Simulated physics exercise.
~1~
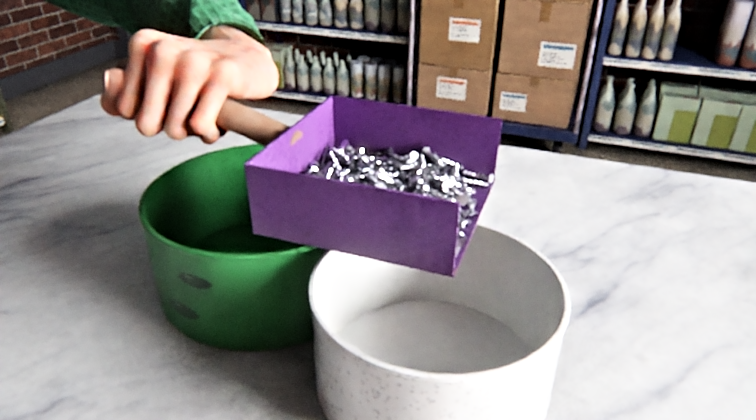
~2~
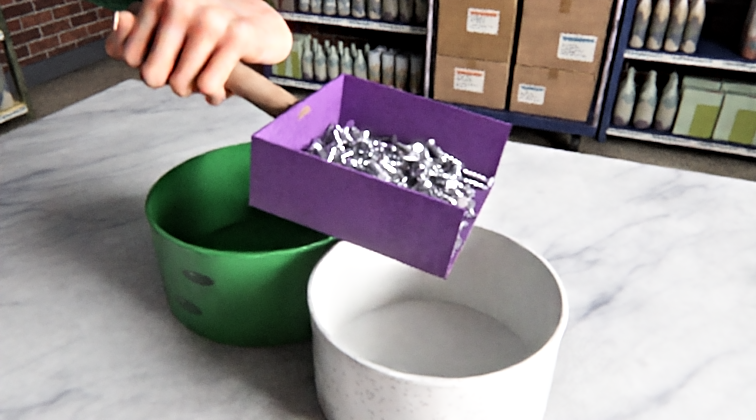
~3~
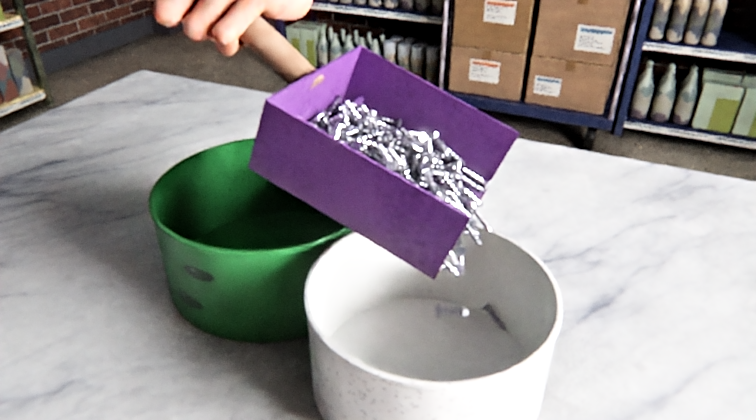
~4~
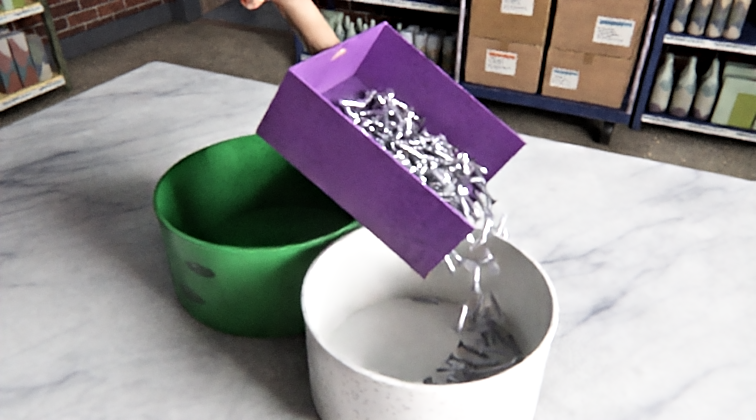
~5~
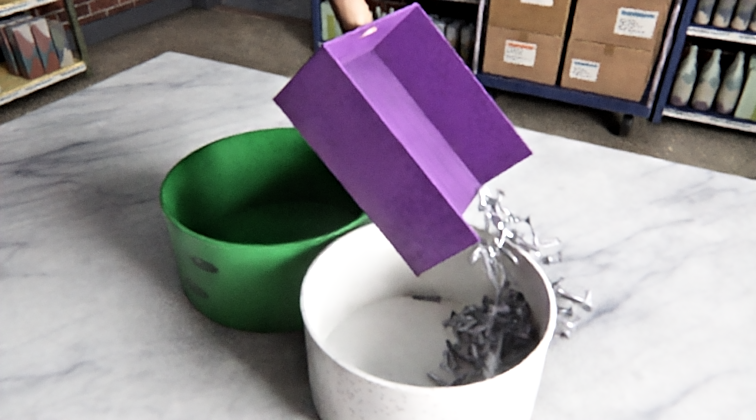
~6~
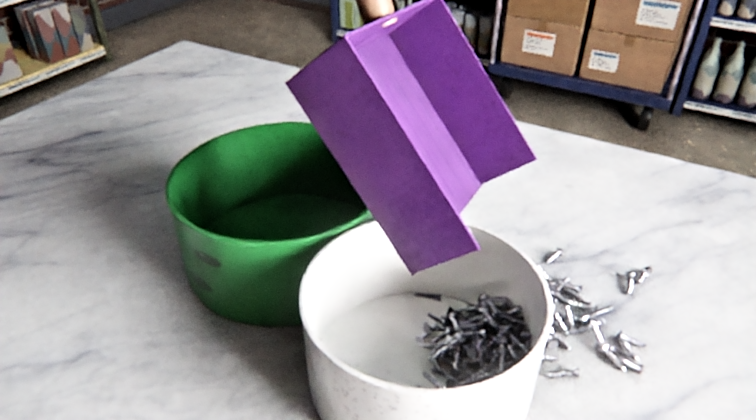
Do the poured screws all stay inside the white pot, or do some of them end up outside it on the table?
Some of them end up outside on the table to the right of the white pot, though most land in the pot. None are left in the scoop or in the green pot.
